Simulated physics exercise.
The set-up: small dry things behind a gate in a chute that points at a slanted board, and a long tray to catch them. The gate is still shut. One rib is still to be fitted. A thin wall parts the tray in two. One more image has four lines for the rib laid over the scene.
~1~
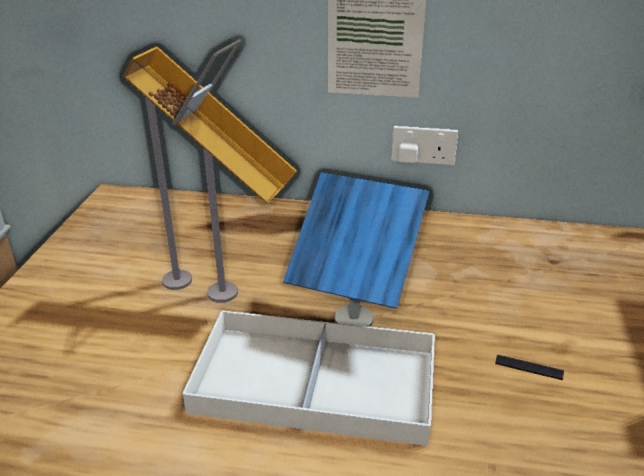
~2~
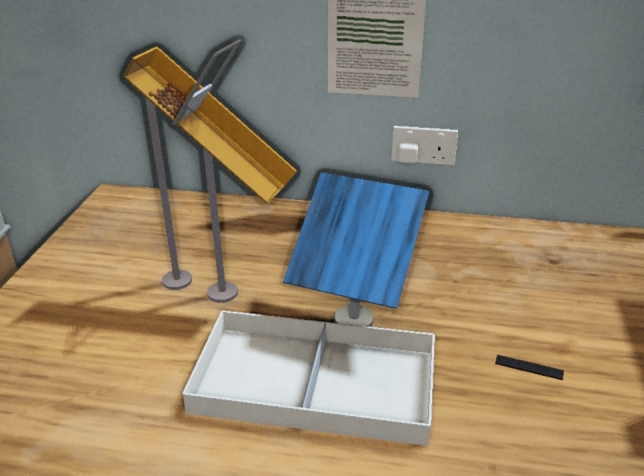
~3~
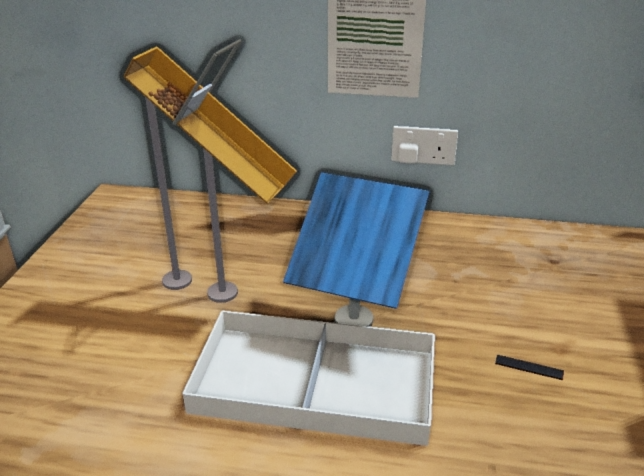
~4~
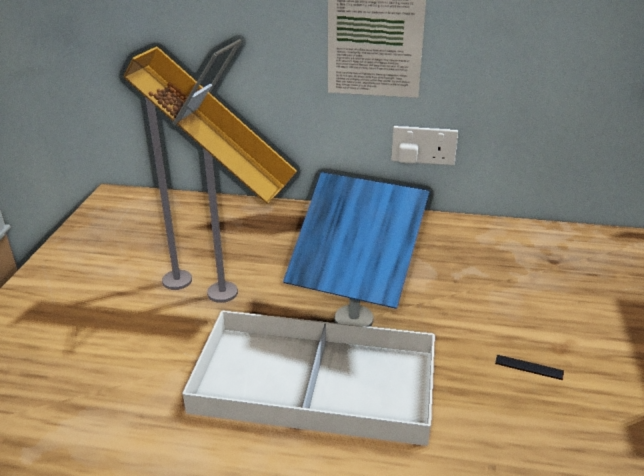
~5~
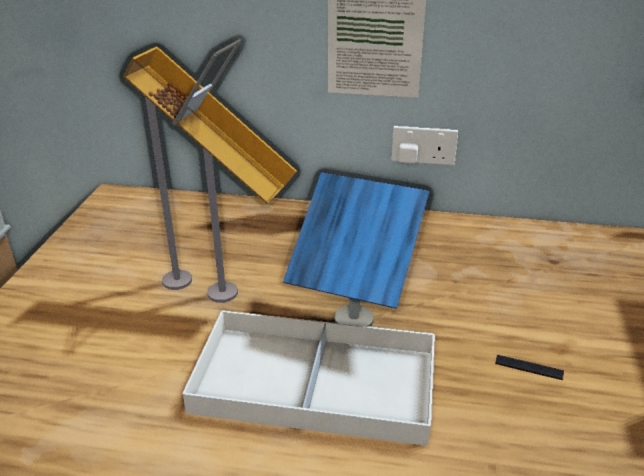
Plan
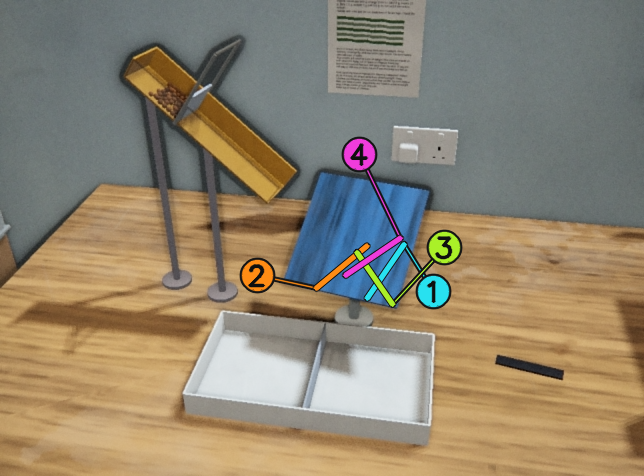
The video shows a yellow chute on two stands holding small brown pieces behind a gate, beside a tilted blue board and a white divided tray on a wooden table; nothing visibly moves throughout.
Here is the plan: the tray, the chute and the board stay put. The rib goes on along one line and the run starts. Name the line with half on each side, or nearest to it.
4 is best.
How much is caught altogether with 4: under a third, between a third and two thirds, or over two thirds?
Over two thirds.
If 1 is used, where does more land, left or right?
The right half.
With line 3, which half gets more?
Right.
On the marked copy, line 1 from (404, 244) to (367, 298); line 2 from (367, 246) to (316, 288); line 3 from (357, 252) to (392, 304); line 4 from (400, 238) to (345, 275).
With 1, of what is caught, a small share in the left half, the bulk in the right.
With 2, of what is caught, all but a few in the left half, only a few in the right.
With 3, of what is caught, a small share in the left half, all but a few in the right.
With 4, of what is caught, close to a third in the left half, close to two thirds in the right.
